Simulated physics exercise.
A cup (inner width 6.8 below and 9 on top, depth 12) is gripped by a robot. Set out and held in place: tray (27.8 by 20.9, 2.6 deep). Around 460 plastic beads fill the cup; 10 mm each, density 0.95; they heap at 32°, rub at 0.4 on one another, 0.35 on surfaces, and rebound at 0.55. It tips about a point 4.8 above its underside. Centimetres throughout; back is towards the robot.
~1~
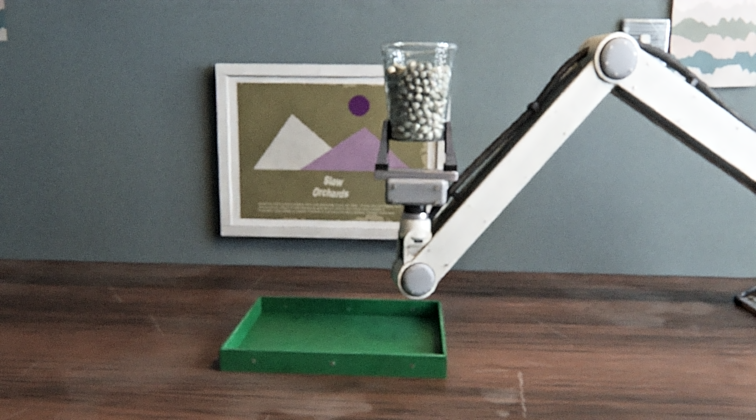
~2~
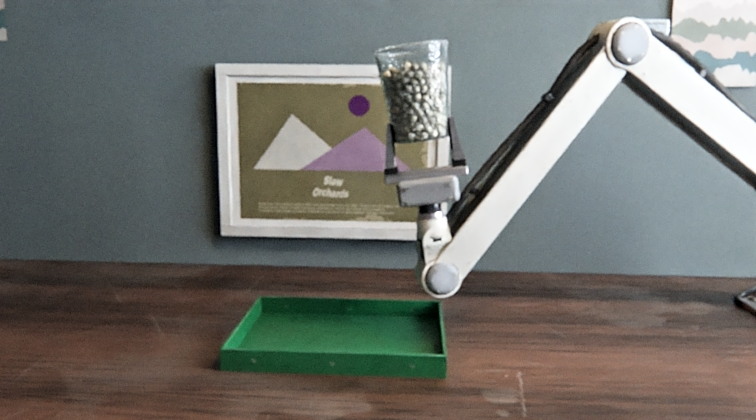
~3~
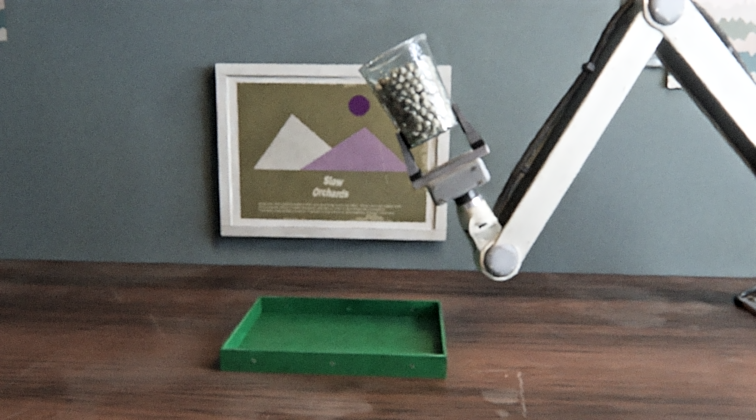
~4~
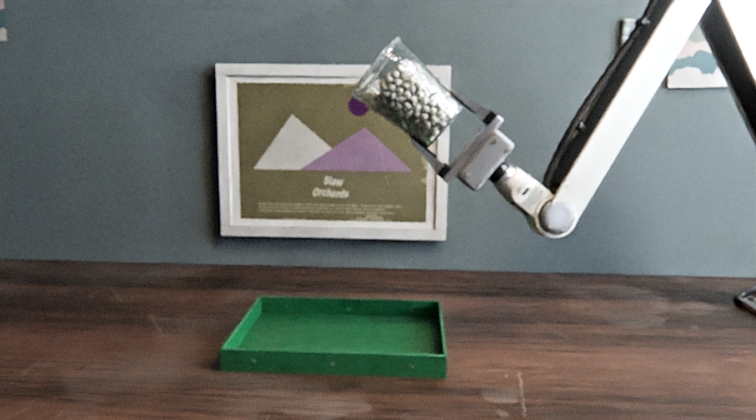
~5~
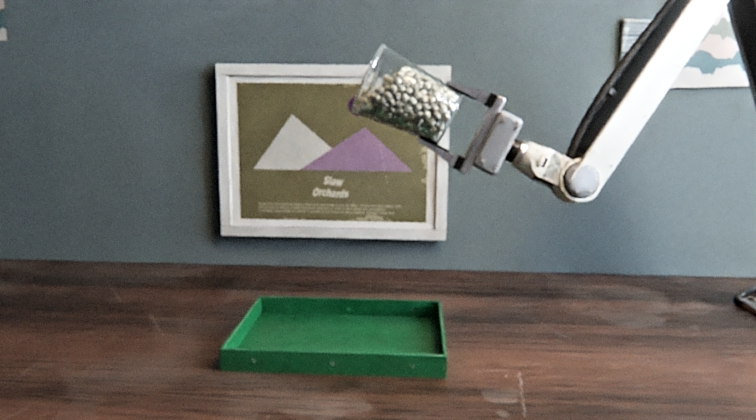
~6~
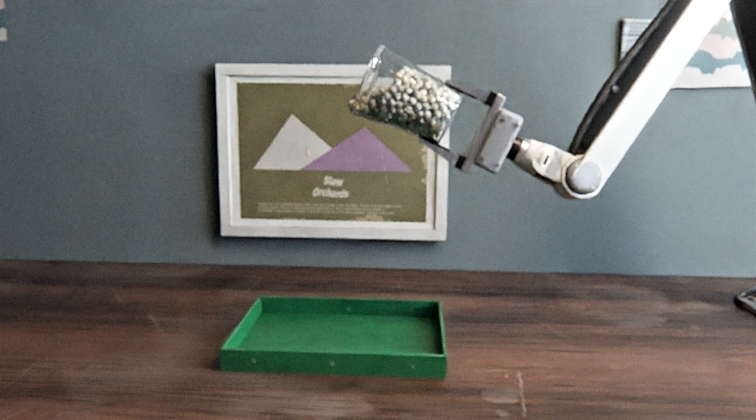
A robot arm tilts a clear cup of silvery beads leftward above a green tray.
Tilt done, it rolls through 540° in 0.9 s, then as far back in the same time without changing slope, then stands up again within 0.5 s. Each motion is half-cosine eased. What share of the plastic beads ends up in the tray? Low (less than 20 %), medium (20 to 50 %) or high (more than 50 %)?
A low share, less than 20 %, ends in the tray.
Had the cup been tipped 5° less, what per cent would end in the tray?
Then about 5 per cent.
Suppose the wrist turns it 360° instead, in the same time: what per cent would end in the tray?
It would be near 15 per cent.
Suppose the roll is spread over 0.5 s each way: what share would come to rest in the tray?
In that case some 5 per cent.
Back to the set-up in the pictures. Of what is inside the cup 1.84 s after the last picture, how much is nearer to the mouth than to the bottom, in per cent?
About 40 per cent.
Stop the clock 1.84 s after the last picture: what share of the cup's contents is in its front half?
About 45 per cent.
Then, 0.92 s later, tipped 66°, highest piece 37 above the table; 428 in the cup, 16 in the tray, 1 on the table or floor, 12 in flight or on a rim.
Then, 1.84 s later, tipped 65°, highest piece 37 above the table; 395 in the cup, 40 in the tray, 8 on the table or floor, 14 in flight or on a rim.
Then, 2.50 s later, upright, highest piece 40 above the table; 393 in the cup, 52 in the tray, 11 on the table or floor, 1 in flight or on a rim.
Then, 3.20 s later, upright, highest piece 40 above the table; 393 in the cup, 53 in the tray, 11 on the table or floor.
At rest, 393 in the cup, 53 in the tray, 11 on the table or floor. That is 12 % in the tray.
